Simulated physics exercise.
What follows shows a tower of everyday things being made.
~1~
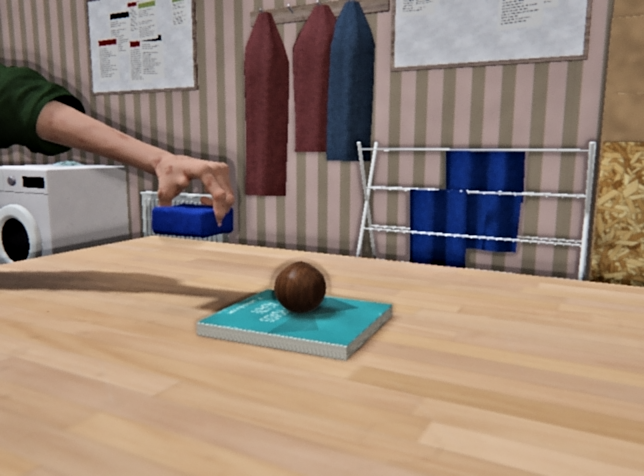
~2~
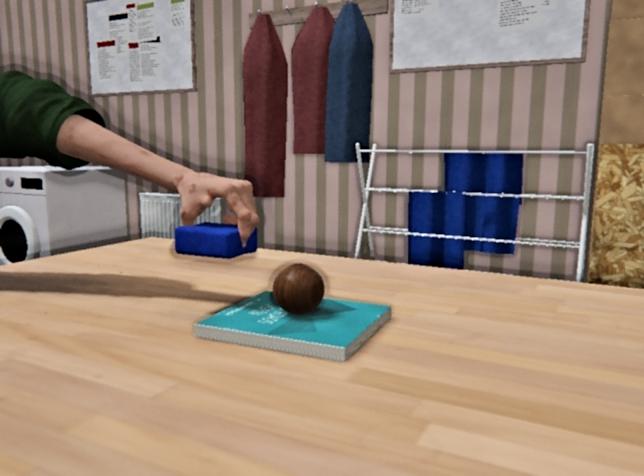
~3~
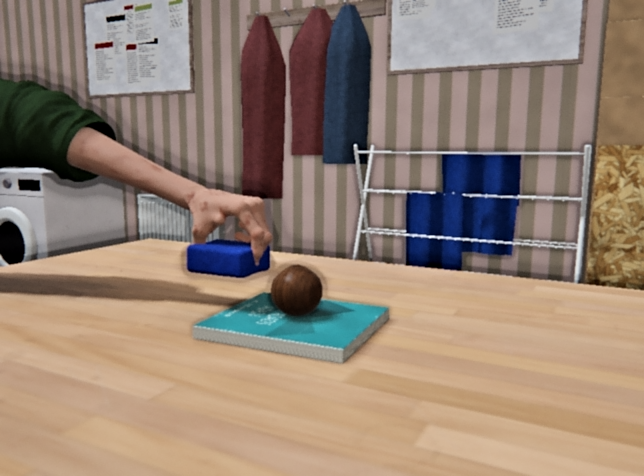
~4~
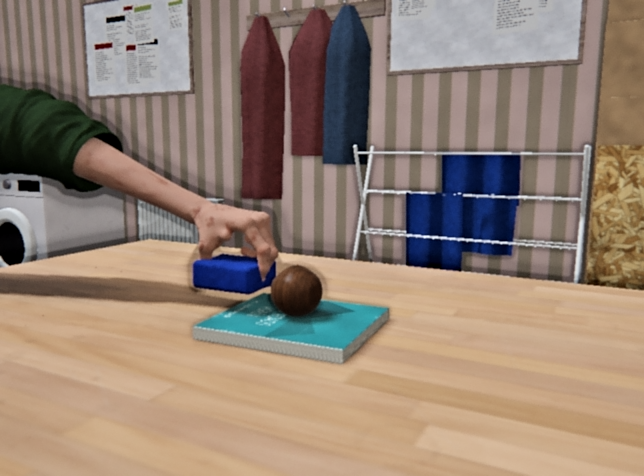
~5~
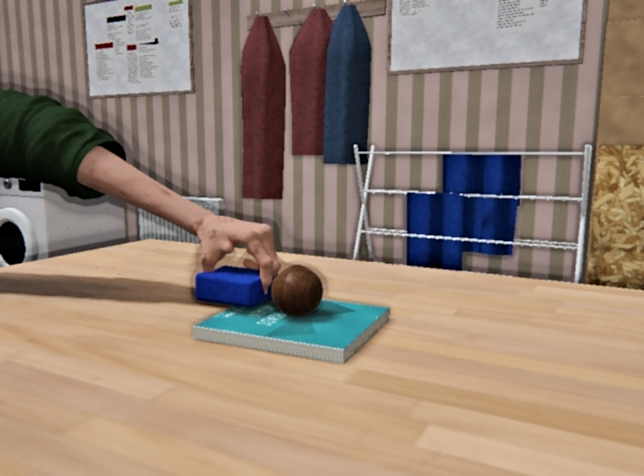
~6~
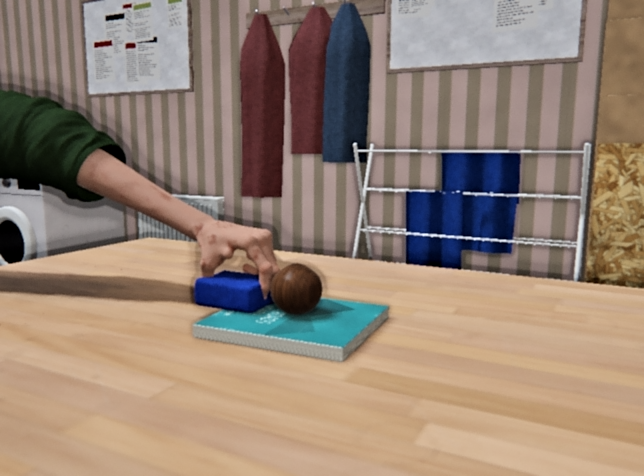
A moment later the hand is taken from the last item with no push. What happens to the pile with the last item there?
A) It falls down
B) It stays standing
(B) It stays standing.
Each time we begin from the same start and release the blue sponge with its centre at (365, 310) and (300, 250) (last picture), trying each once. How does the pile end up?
First try: It keeps its balance; second try: It loses its balance.
Then, 0.70 s after the last picture, nothing has stirred.
Then, 1.60 s after the last picture, blue sponge resting near (237, 292).
At rest, all 4 in place. Seen from the same camera at the end, blue sponge near (236, 291). The pile stays up.
